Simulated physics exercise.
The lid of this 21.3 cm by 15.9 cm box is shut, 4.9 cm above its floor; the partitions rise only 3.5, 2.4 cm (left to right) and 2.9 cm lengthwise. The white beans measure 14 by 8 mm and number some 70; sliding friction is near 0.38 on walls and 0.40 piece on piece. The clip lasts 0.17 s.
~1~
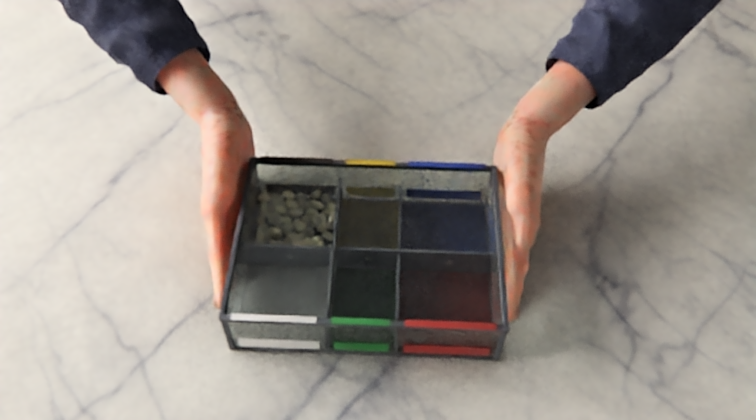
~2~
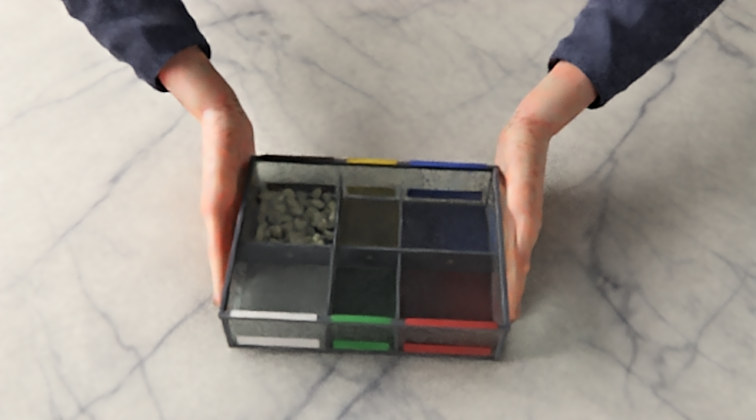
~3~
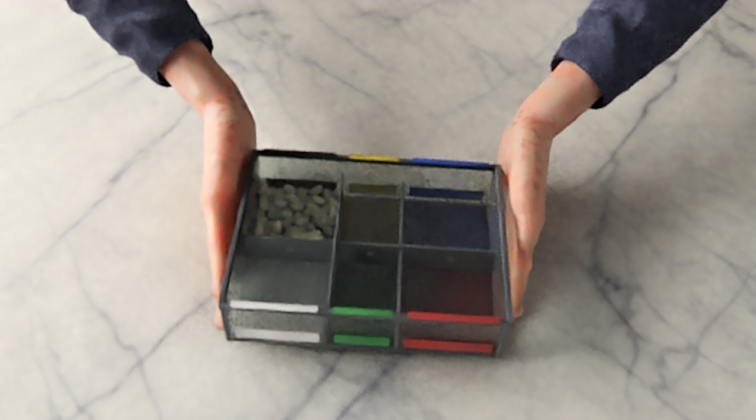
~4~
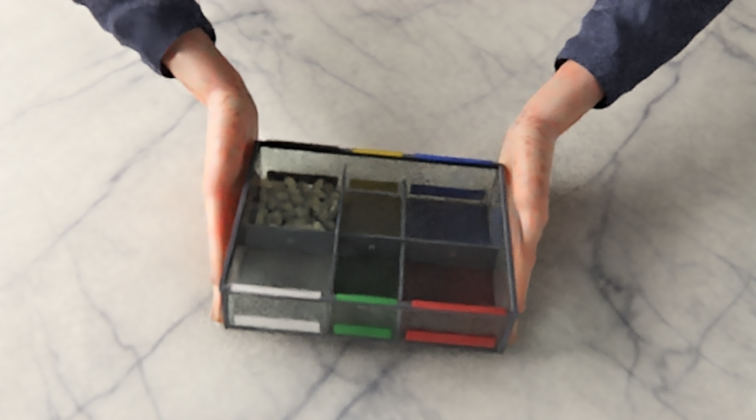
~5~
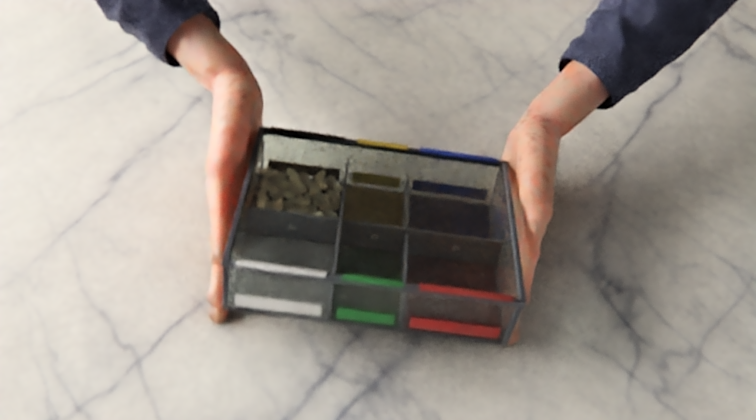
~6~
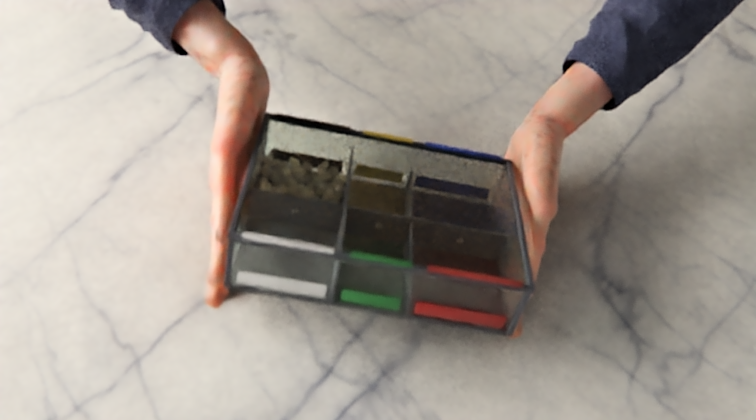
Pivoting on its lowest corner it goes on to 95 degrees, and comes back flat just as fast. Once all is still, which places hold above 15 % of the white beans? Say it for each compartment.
Red below, blue below, green below, yellow below, white below, black above.
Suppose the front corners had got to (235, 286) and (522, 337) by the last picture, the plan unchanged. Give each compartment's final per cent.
Red 30, blue 5, green 5, yellow 15, white 0, black 50.
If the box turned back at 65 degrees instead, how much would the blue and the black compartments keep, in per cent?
In that case blue 0, black 95.
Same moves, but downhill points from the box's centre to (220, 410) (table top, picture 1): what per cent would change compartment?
Some 40 per cent.
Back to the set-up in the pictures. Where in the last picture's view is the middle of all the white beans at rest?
At about (314, 211).
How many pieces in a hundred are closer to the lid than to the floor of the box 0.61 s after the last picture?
Roughly 60 per cent.
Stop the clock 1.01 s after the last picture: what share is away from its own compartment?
Roughly 10 per cent.
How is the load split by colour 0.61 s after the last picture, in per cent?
Red 0; blue 0; green 0; yellow 5; white 0; black 95.
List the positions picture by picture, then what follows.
Box tilt 0 degrees, front corners at (225, 316) and (503, 327); black 100 %, in the first picture.
Box tilt 1 degrees, front corners at (224, 313) and (505, 326), in the second picture.
Box tilt 3 degrees, front corners at (224, 304) and (508, 321), lowest corner right back, in the third picture.
Box tilt 7 degrees, front corners at (225, 287) and (512, 313), lowest corner right back, in the fourth picture.
Box tilt 12 degrees, front corners at (228, 263) and (520, 301), lowest corner right back, in the fifth picture.
Box tilt 17 degrees, front corners at (234, 235) and (528, 287), lowest corner right back; black 100 %, in the sixth picture.
Then, 0.61 s after the last picture, tilt 95 degrees; yellow 5 %, black 95 %.
Then, 1.01 s after the last picture, tilt 42 degrees; blue 5 %, yellow 5 %, black 90 %.
Then, 1.50 s after the last picture, tilt 0 degrees; blue 5 %, yellow 5 %, black 90 %.
In the end, red 0 %, blue 5 %, green 0 %, yellow 5 %, white 0 %, black 90 %.
